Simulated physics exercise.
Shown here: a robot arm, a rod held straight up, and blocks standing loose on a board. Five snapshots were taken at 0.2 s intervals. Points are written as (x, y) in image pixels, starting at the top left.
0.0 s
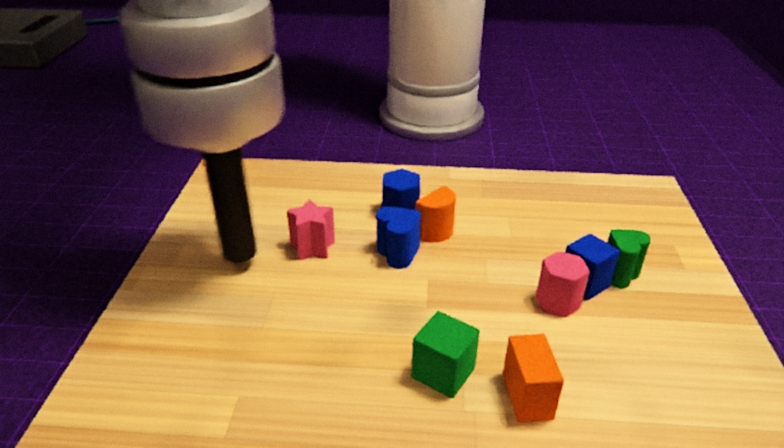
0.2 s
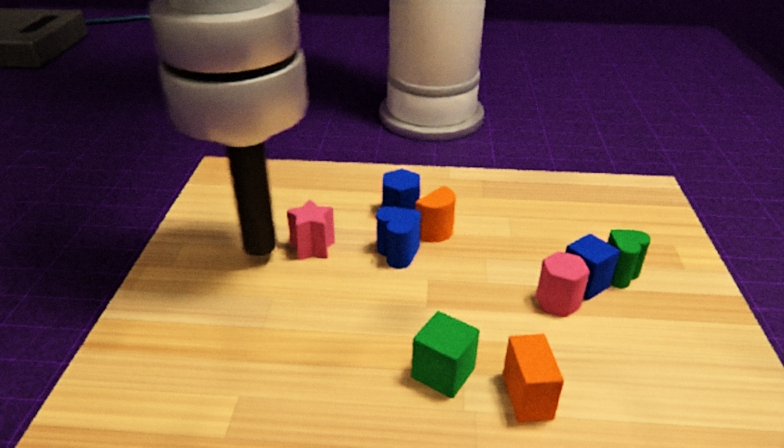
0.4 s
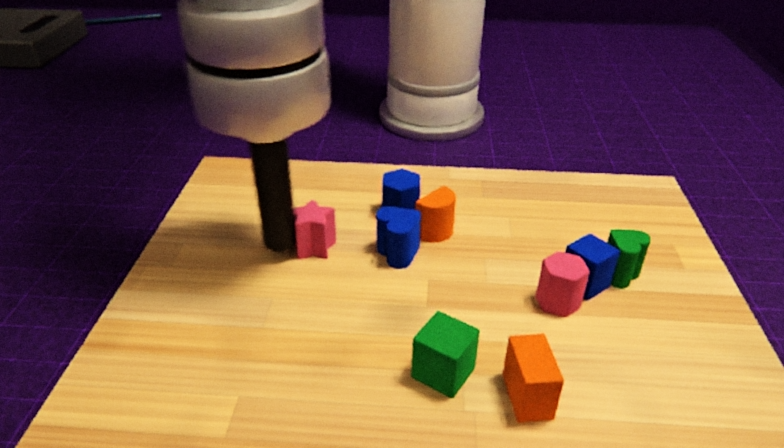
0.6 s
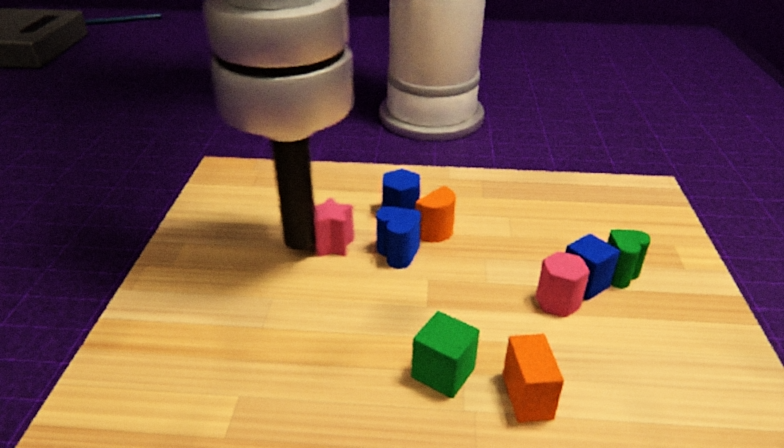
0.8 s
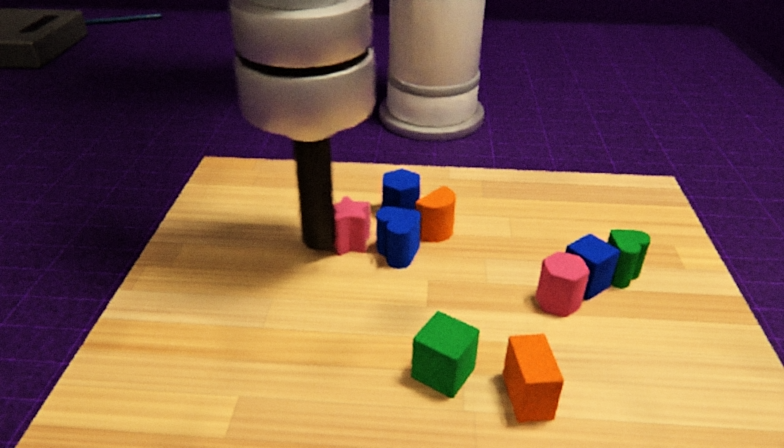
We see a robot arm's black rod move right across a wooden board scattered with colored blocks, meeting the pink star block and pushing it a short way right, toward the blue heart-shaped block beside other blue and orange blocks.
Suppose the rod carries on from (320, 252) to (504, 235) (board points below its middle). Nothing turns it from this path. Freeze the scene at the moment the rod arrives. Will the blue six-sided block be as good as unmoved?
Going by the path, no.
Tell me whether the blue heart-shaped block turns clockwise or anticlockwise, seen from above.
It spins clockwise.
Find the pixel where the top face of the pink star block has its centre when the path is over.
It is at (434, 187).
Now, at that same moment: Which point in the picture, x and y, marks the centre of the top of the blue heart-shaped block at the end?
Expect it around (456, 223).
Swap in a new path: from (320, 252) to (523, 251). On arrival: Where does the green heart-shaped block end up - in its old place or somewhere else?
It gets no push and keeps its place.
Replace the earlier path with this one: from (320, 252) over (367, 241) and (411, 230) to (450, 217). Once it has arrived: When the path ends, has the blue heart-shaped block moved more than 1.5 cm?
Yes, that is what happens.
On the path given first. One third of the way, rod (384, 233); pink star block (405, 196), turned 25° anticlockwise; blue heart-shaped block (418, 218), turned 50° clockwise; blue six-sided block (404, 176), turned 15° anticlockwise; orange D-shaped block (449, 195).
Two thirds of the way, rod (445, 228); pink star block (433, 188), turned 80° anticlockwise; blue heart-shaped block (454, 223), turned 110° clockwise; blue six-sided block (407, 172), turned 30° anticlockwise; orange D-shaped block (472, 188), turned 55° clockwise.
At the end, rod (506, 223); pink star block (434, 187), turned 85° anticlockwise; blue heart-shaped block (456, 223), turned 115° clockwise; blue six-sided block (407, 172), turned 30° anticlockwise; orange D-shaped block (479, 184), turned 30° clockwise.
